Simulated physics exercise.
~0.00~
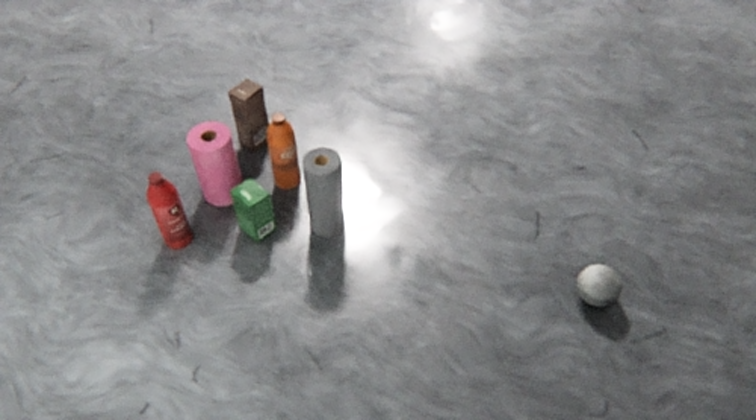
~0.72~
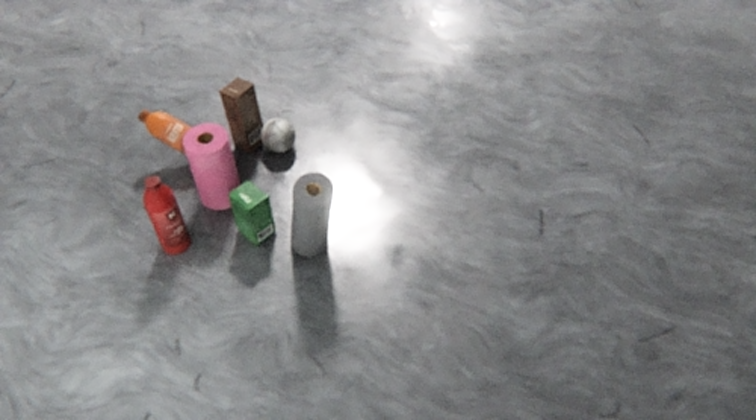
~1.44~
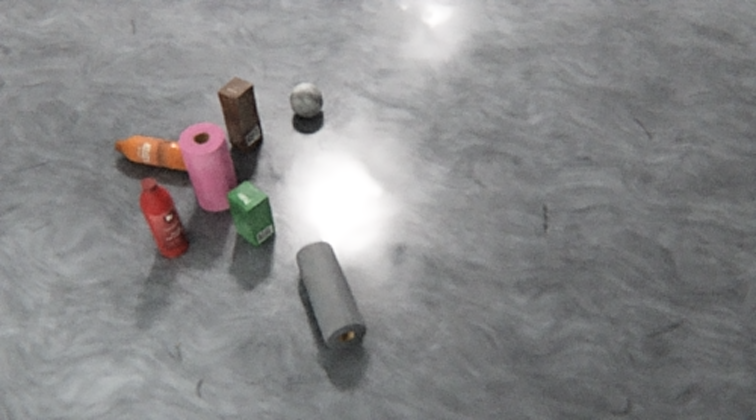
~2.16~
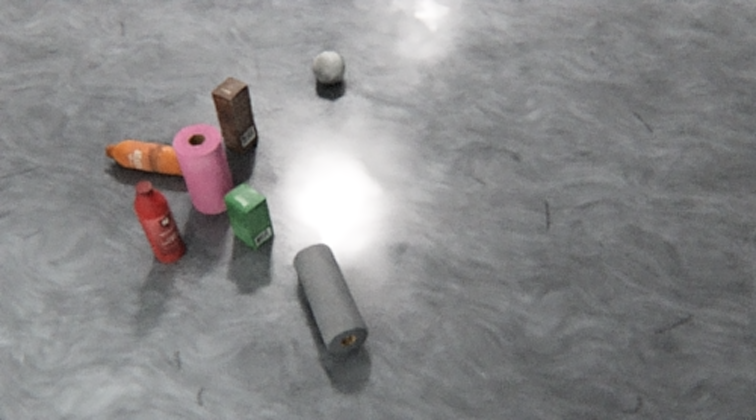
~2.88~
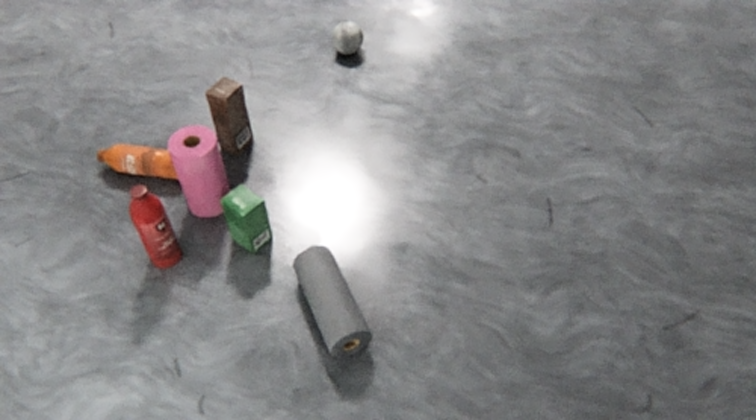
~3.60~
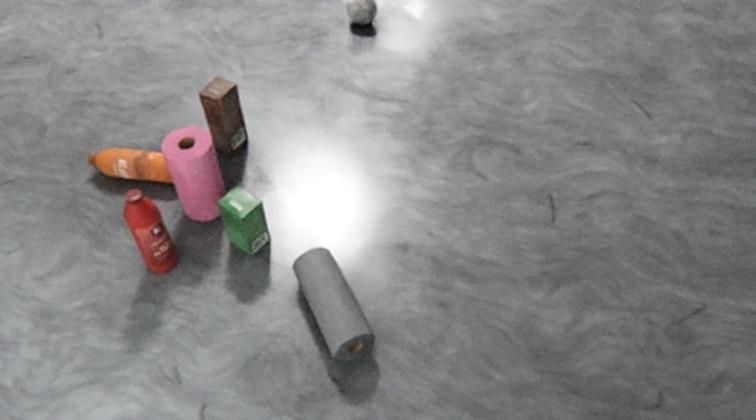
A pink roll stood among cartons, bottles and a grey roll when a white ball shot in from the right, knocking over the orange bottle and grey roll, then rolled away toward the top while the red bottle and both cartons stayed standing.
